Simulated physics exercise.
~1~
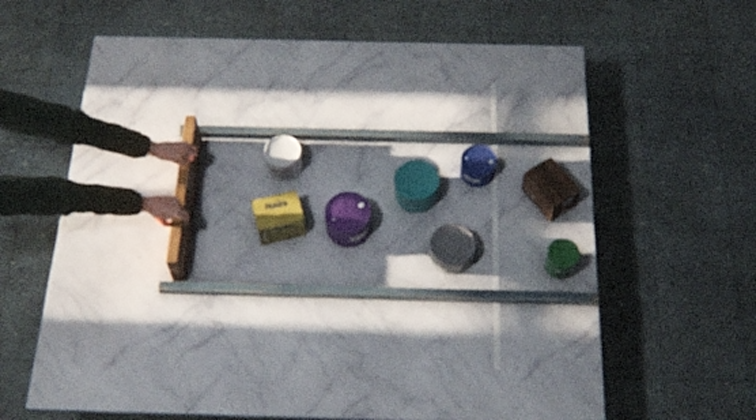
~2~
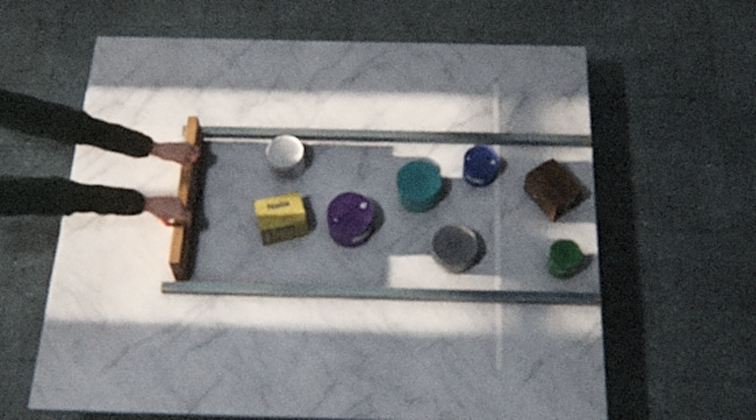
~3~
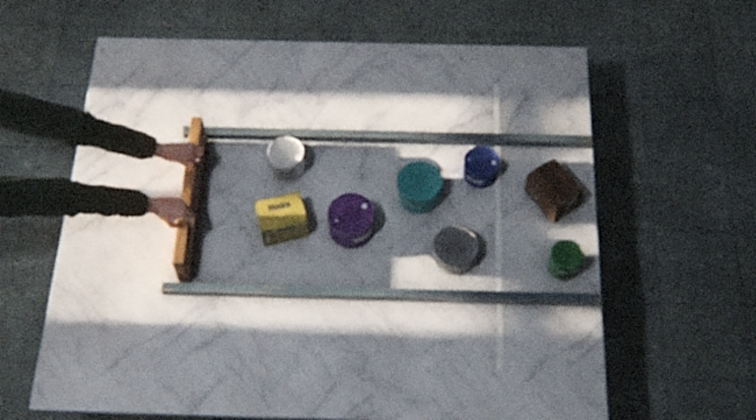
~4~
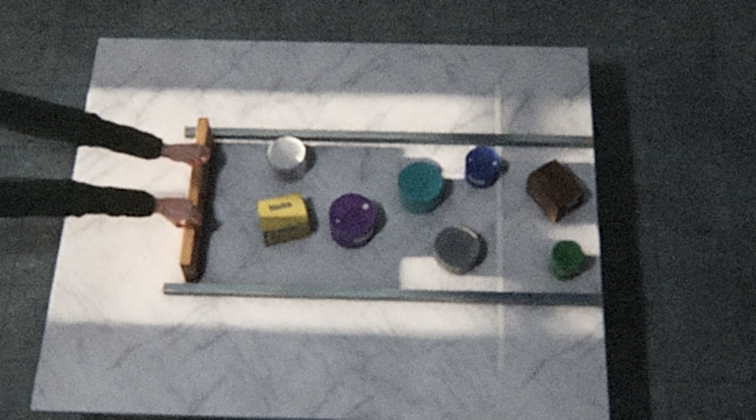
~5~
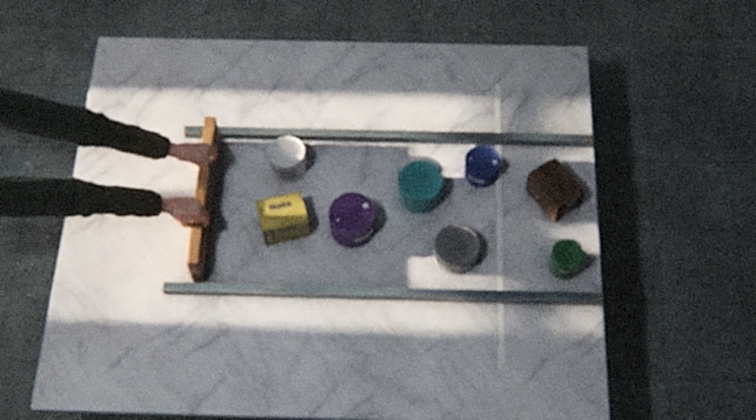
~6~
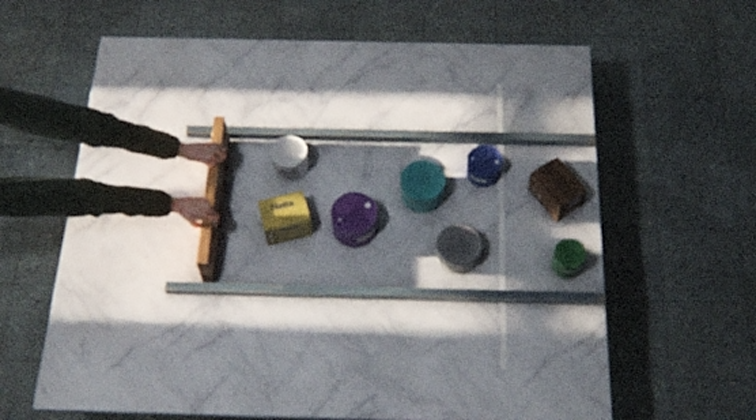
A wooden plank, held by two hands reaching in from the left, slid slightly right between two rails, while the eight scattered tubs and blocks ahead of it stayed in place, untouched.
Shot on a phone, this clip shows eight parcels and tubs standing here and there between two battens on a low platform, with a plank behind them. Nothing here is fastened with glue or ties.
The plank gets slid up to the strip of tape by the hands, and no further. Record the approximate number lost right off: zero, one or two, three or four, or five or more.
Nothing is pushed off.
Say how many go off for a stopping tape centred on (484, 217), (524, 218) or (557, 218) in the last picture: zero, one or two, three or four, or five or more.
In the order of the places given: None; just one or two; three or four.
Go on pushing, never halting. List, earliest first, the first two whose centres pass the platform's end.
Brown parcel, then purple canister.
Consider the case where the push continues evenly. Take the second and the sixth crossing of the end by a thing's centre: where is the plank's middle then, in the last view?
Its centre point is roughly (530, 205) and later (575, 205).
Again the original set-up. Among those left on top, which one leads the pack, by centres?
That's the brown parcel.
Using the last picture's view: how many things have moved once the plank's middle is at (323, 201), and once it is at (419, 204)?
At the first spot the count is 3, and at the second it is 5.
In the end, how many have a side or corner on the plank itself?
4 in contact.
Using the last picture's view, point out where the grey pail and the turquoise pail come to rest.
The grey pail at (525, 268), the turquoise pail at (524, 195).
Soon after, none off yet; green pail at rest near (568, 259); brown parcel at rest near (557, 189); blue canister at rest near (484, 166).
After that, none off yet; green pail at rest near (568, 259); brown parcel at rest near (557, 189); blue canister displaced a little near (501, 165).
In the end, the number that fall off is zero.
